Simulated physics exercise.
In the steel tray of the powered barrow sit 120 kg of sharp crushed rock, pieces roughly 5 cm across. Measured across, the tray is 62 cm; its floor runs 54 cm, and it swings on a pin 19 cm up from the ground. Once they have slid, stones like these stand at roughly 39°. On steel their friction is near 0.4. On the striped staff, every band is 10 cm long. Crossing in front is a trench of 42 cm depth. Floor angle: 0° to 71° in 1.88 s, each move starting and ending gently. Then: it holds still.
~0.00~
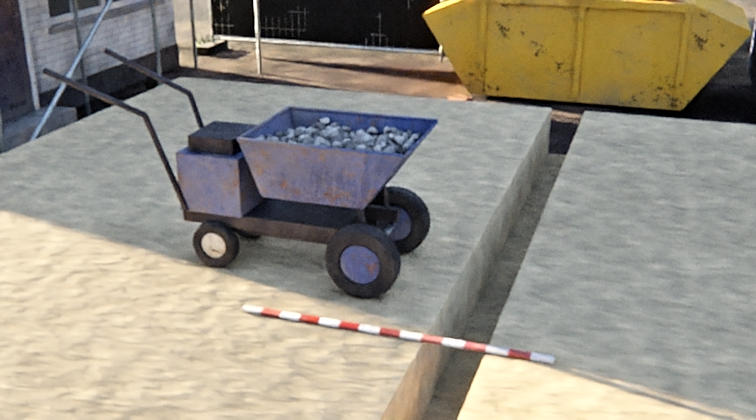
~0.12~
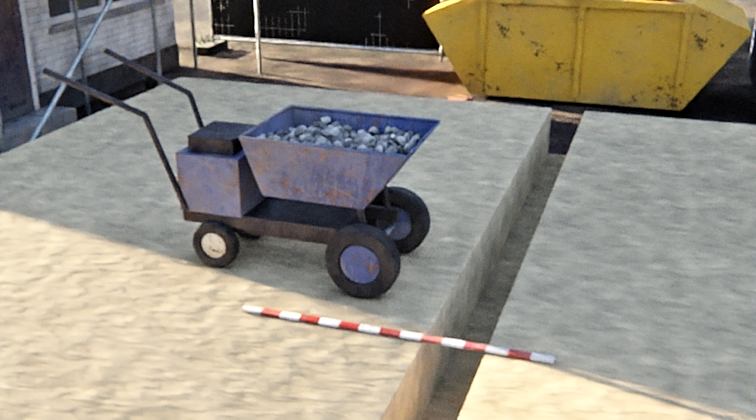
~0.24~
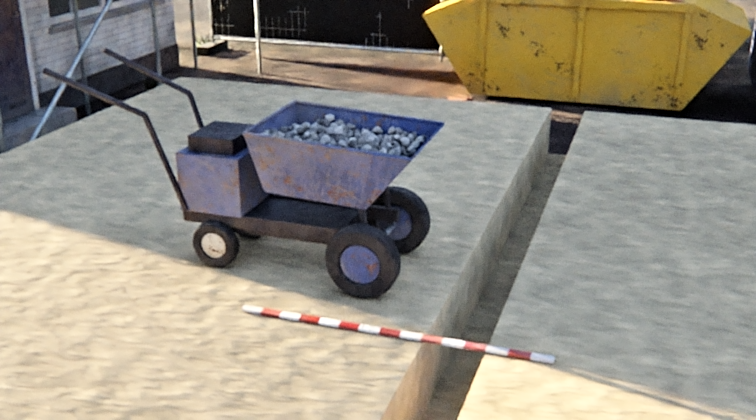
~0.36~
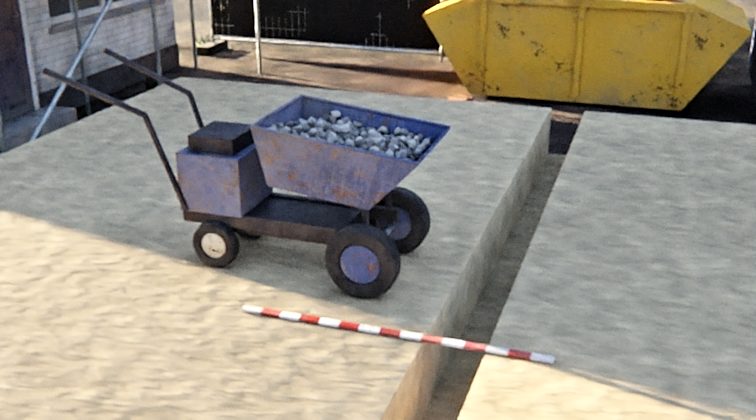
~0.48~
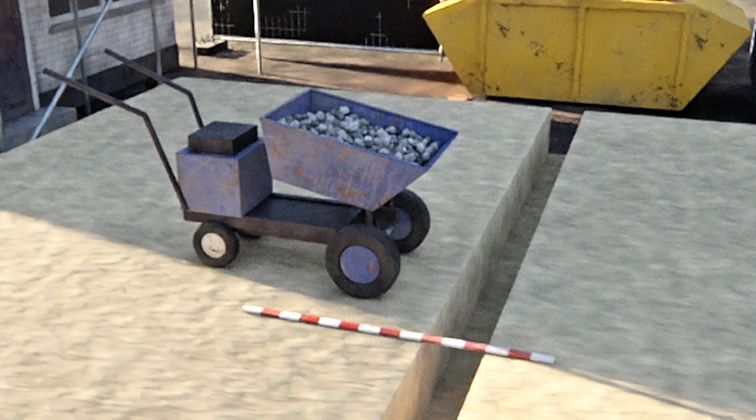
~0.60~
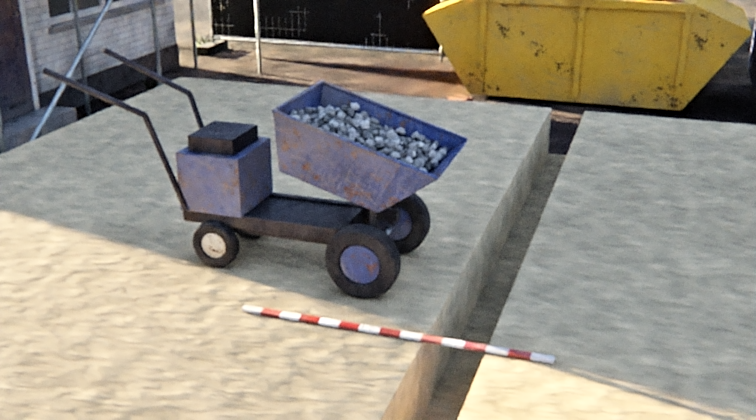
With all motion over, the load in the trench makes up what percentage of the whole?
It makes up about 43 percent of the whole load.
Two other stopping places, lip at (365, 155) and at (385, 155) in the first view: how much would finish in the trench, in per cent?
From the first place around 80 per cent, from the other around 65.
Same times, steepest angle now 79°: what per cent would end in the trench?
With that change, near 25 per cent.
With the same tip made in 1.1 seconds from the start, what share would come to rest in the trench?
Near 40 per cent.
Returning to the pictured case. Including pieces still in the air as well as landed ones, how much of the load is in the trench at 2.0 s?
5 per cent or so by then.
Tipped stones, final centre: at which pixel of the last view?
Their centre sits close to (503, 332).
After 1.4 s the floor is at 60°; 100 % in the tray; the foremost stones are at (483, 235).
After 2.0 s the floor is at 71°; 76 % in the tray, 4 % in the trench, 20 % past the trench; the foremost stones are at (573, 295).
After 2.3 s the floor is at 71°; 52 % in the tray, 11 % in the trench, 37 % past the trench; the foremost stones are at (623, 299).
After 4.3 s the floor is at 71°; 19 % in the tray, 43 % in the trench, 38 % past the trench; the foremost stones are at (640, 303).
